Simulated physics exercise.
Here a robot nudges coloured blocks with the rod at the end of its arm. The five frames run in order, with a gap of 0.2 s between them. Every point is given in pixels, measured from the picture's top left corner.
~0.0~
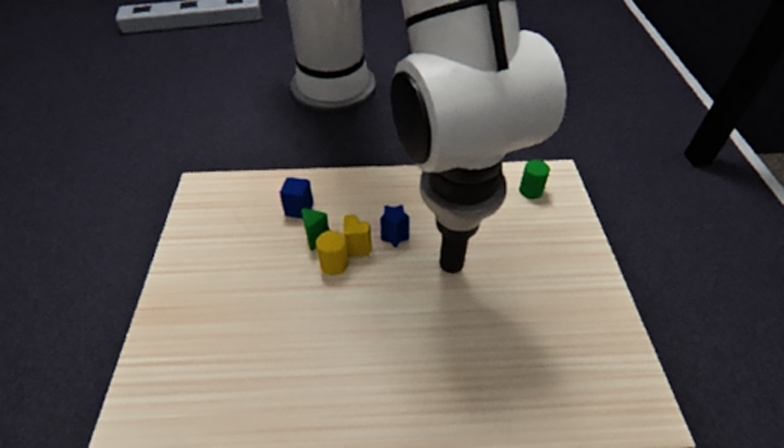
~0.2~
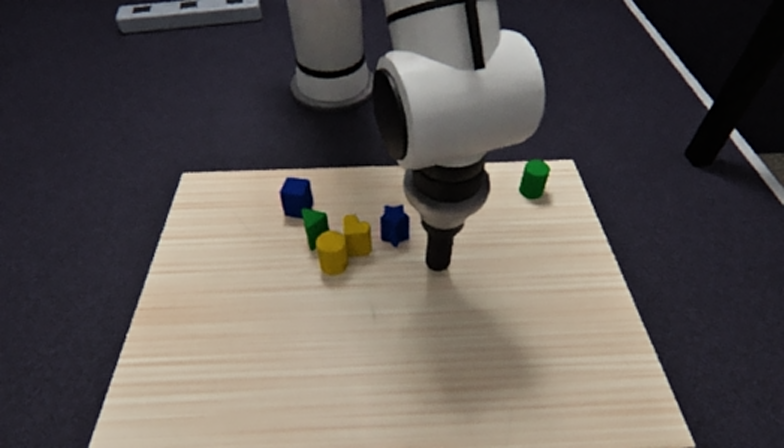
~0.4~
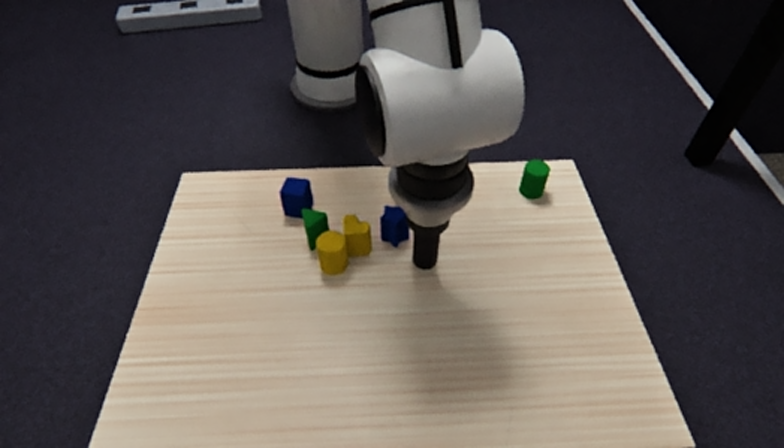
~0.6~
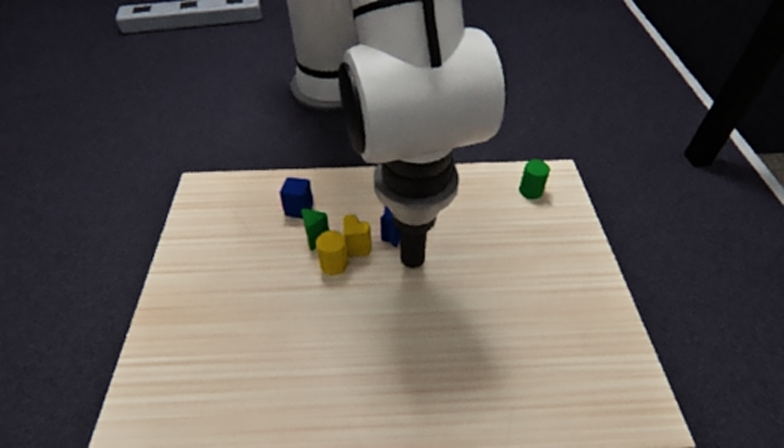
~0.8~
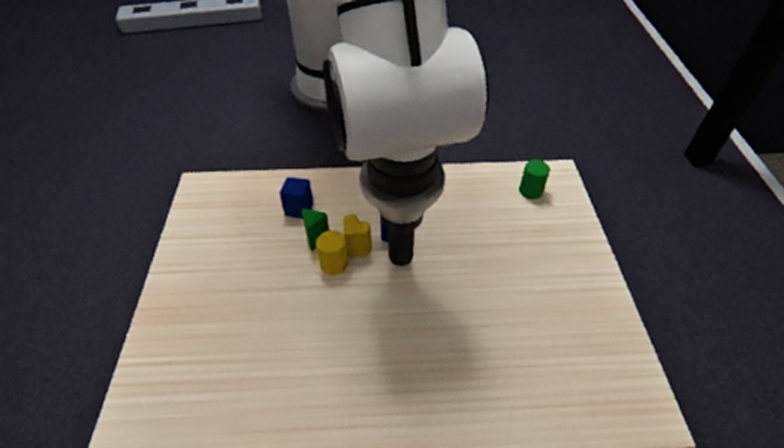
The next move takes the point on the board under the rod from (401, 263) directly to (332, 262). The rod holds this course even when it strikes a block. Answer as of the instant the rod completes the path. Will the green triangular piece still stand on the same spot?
In short: Yes.
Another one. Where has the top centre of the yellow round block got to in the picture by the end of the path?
It will likely be found at (300, 243).
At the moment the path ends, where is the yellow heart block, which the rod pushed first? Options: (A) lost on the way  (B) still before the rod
My answer is option A.
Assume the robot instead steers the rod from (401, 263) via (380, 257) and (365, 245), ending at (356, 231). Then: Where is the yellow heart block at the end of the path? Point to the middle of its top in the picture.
I expect it at (328, 206).
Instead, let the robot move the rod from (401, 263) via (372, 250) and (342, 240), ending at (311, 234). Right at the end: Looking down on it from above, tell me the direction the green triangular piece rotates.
The twist is anticlockwise.
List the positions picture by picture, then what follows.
Rod tip at (452, 264); block tops, green triangular piece at (312, 216); yellow round block at (331, 241); yellow heart block at (355, 225), in the first frame.
Rod at (438, 262); blocks unchanged, in the second frame.
Rod at (425, 260); blocks unchanged, in the third frame.
Rod at (413, 258); blocks unchanged, in the fourth frame.
Rod at (401, 257); green triangular piece at (312, 216); yellow round block at (331, 241); yellow heart block at (355, 225), in the fifth frame.
The first path, step by step. Halfway along, rod at (366, 255); yellow heart block at (351, 222).
At the end, rod at (331, 255); green triangular piece in place; yellow round block at (300, 243); yellow heart block at (349, 220).
